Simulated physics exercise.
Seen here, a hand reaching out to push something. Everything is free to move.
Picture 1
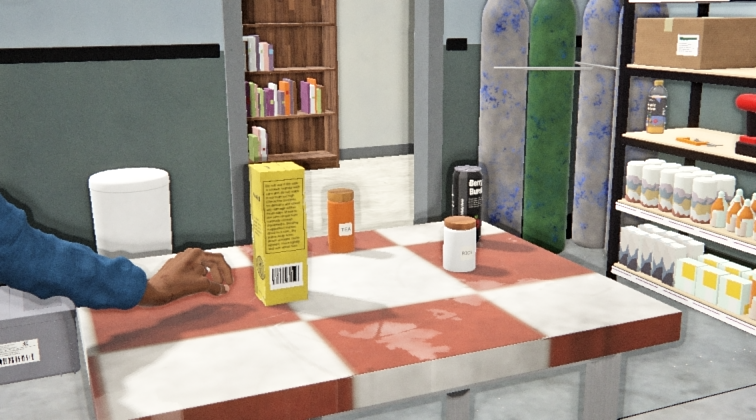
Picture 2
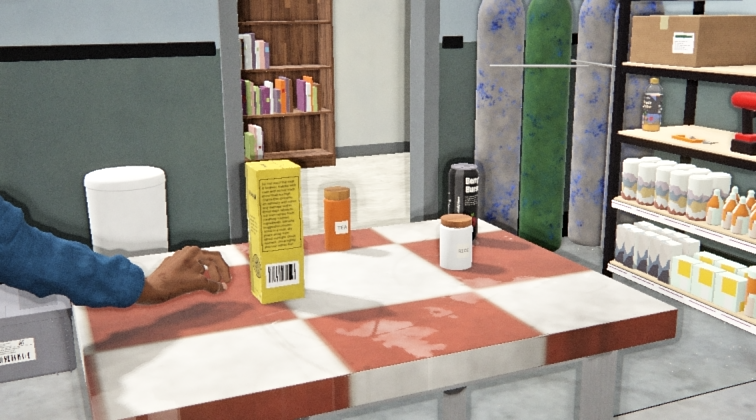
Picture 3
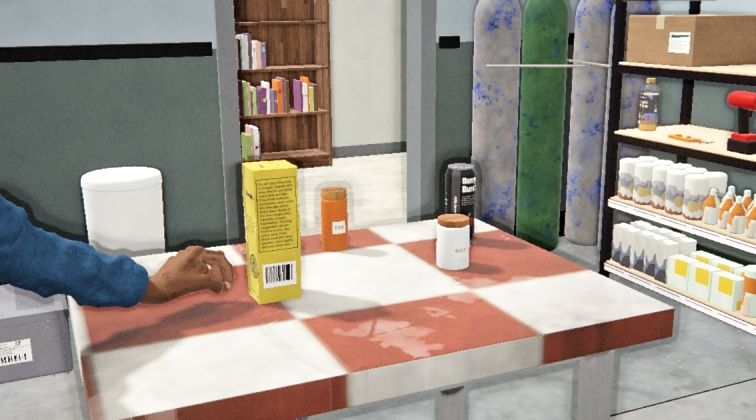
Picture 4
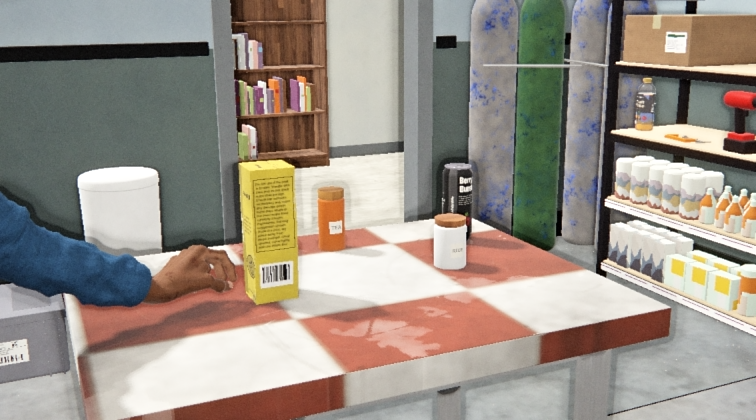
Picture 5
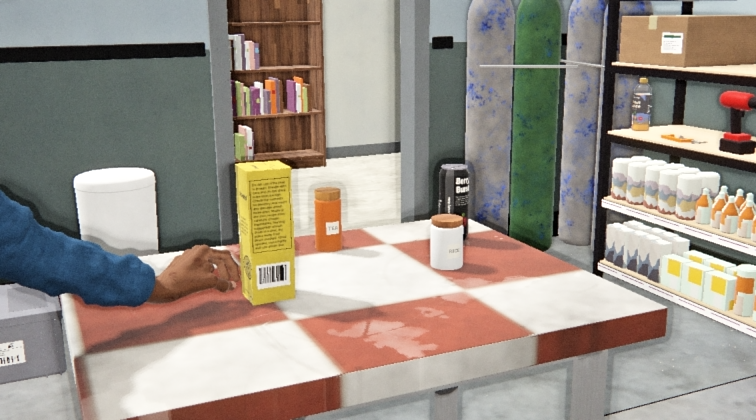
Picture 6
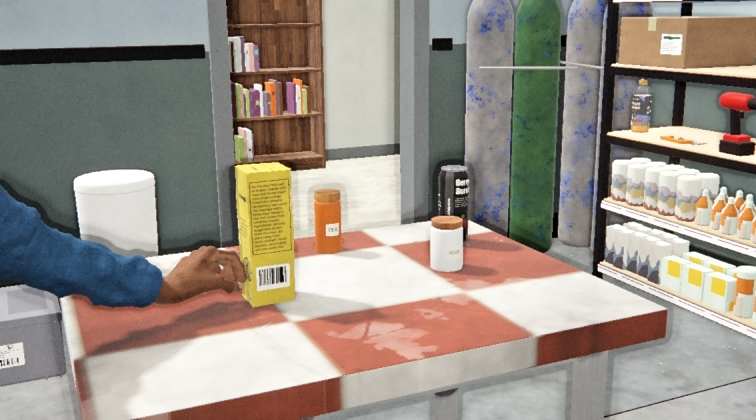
In a storeroom with a checkered table, a hand in a blue sleeve reached in from the left and edged slightly closer to a yellow carton, while the carton and nearby containers barely seemed to move.
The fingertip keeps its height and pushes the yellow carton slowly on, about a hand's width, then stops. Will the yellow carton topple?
The yellow carton keeps standing.
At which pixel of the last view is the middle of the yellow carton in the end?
Near (335, 225).
Then, 0.50 s past the last view, yellow carton displaced a little near (291, 230).
Then, 1.00 s past the last view, yellow carton displaced about its own width near (317, 227).
Finally, moved from the start, yellow carton. Final places as the last picture's camera would see them, yellow carton near (335, 225).
